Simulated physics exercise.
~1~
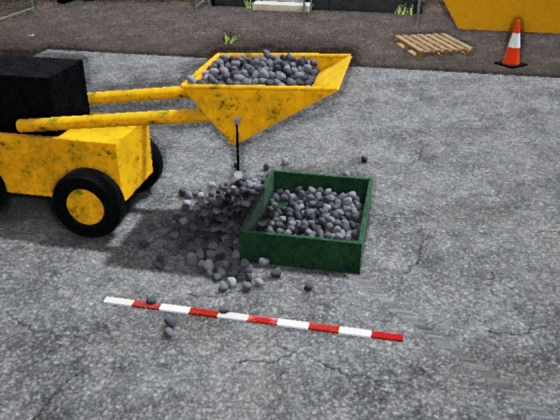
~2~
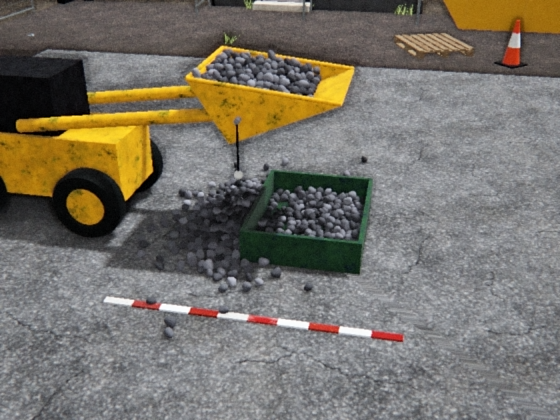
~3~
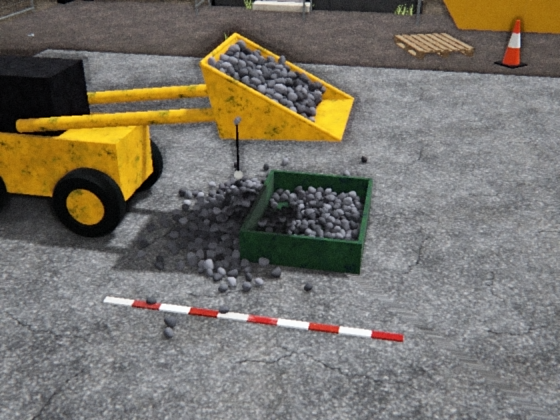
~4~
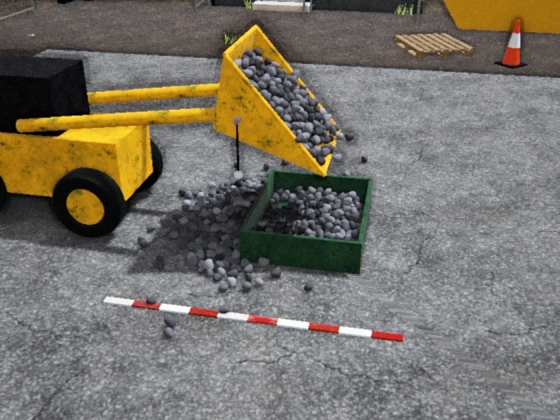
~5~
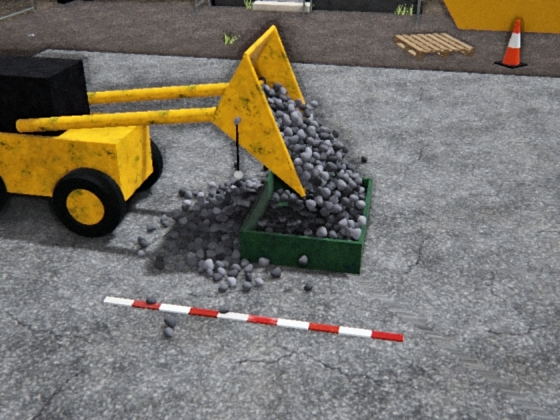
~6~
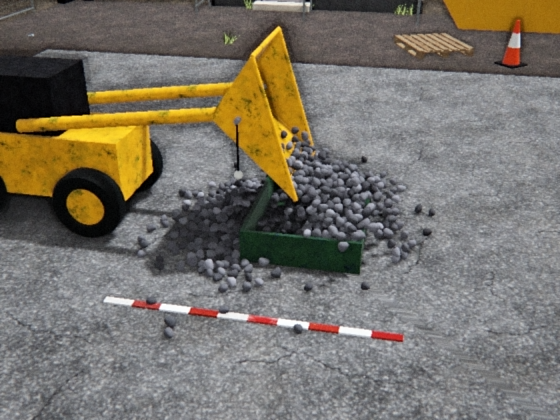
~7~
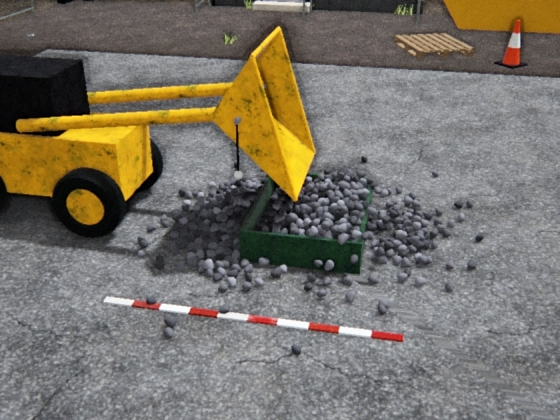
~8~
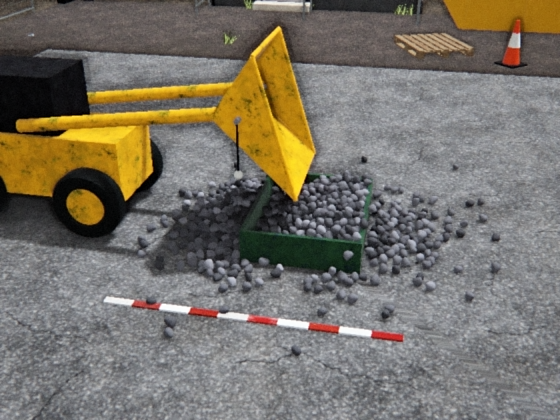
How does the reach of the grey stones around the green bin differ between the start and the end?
At the start the stones lie mostly inside the bin and to its left. By the end they also spread well past its right side, with some lying nearer the viewer.
